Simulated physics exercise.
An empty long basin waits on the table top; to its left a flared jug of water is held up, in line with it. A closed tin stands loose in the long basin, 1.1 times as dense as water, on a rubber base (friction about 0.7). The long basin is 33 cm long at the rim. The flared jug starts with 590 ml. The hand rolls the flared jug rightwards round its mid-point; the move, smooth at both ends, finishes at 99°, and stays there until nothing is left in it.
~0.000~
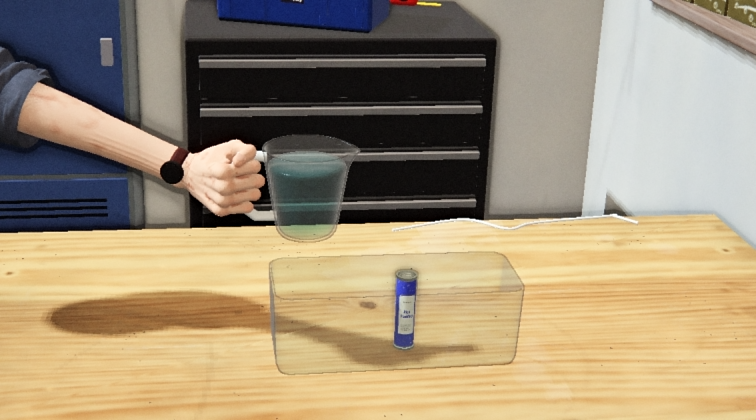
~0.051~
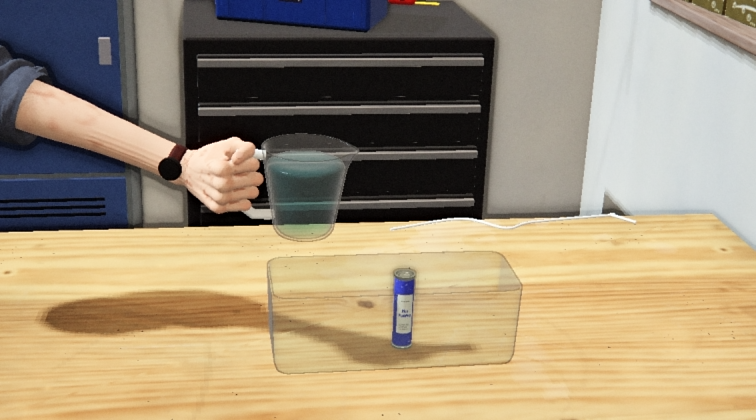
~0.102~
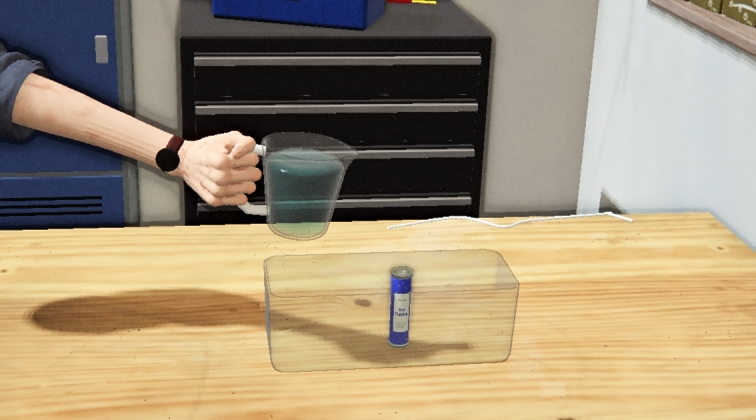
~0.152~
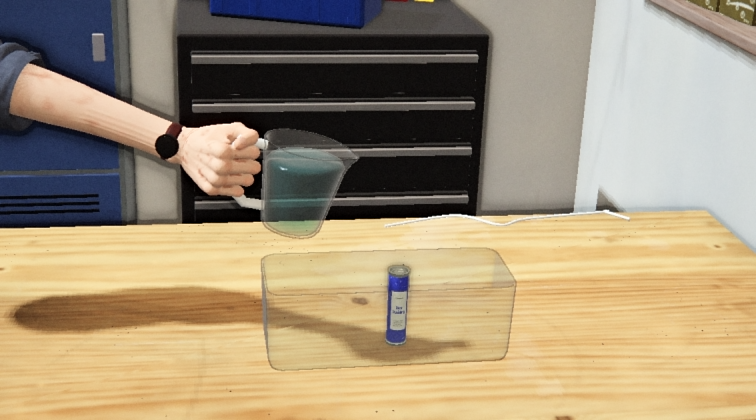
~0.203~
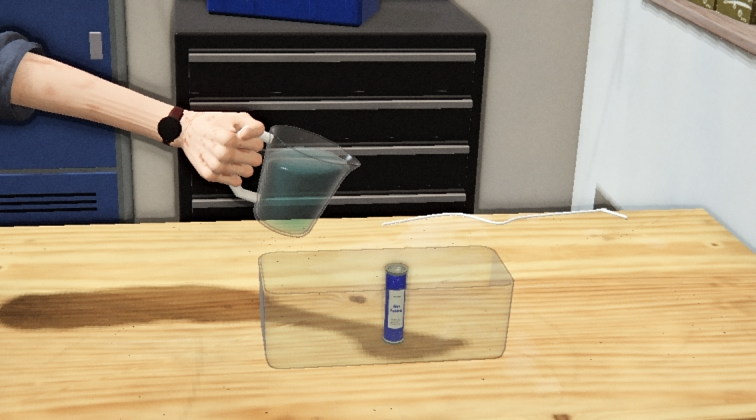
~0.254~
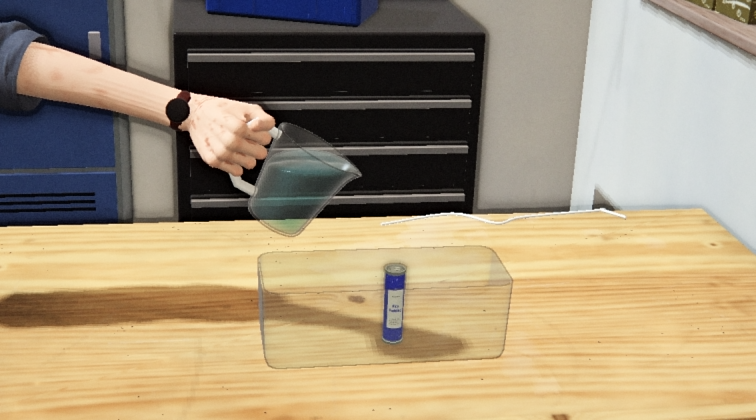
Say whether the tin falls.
It falls.
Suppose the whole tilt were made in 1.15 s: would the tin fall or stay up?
The tin topples.
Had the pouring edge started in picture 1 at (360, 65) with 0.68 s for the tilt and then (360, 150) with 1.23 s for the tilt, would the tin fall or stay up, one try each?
First it keeps standing; then it topples.
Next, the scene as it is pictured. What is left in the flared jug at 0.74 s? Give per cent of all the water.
Near 14 in a hundred.
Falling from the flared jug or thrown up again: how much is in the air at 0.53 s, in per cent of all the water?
Near 26 in a hundred.
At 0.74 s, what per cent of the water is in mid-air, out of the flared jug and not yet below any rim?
About 12 per cent.
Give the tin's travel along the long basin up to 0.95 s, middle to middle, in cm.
About 9 cm.
Then, 0.53 s in, the tilt is 88° and 56 per cent is still to pour; the tin stands where it began.
Then, 0.74 s in, the tilt is 99° and 13 per cent is still to pour; the tin stands 3 cm from where it began.
Then, 0.95 s in, the tilt is 99° and 1 per cent is still to pour; the tin lies on its side.
Then, 1.18 s in, the tilt is 99° and 0 per cent is still to pour; the tin lies on its side.
Finally, the tin lies on its side.
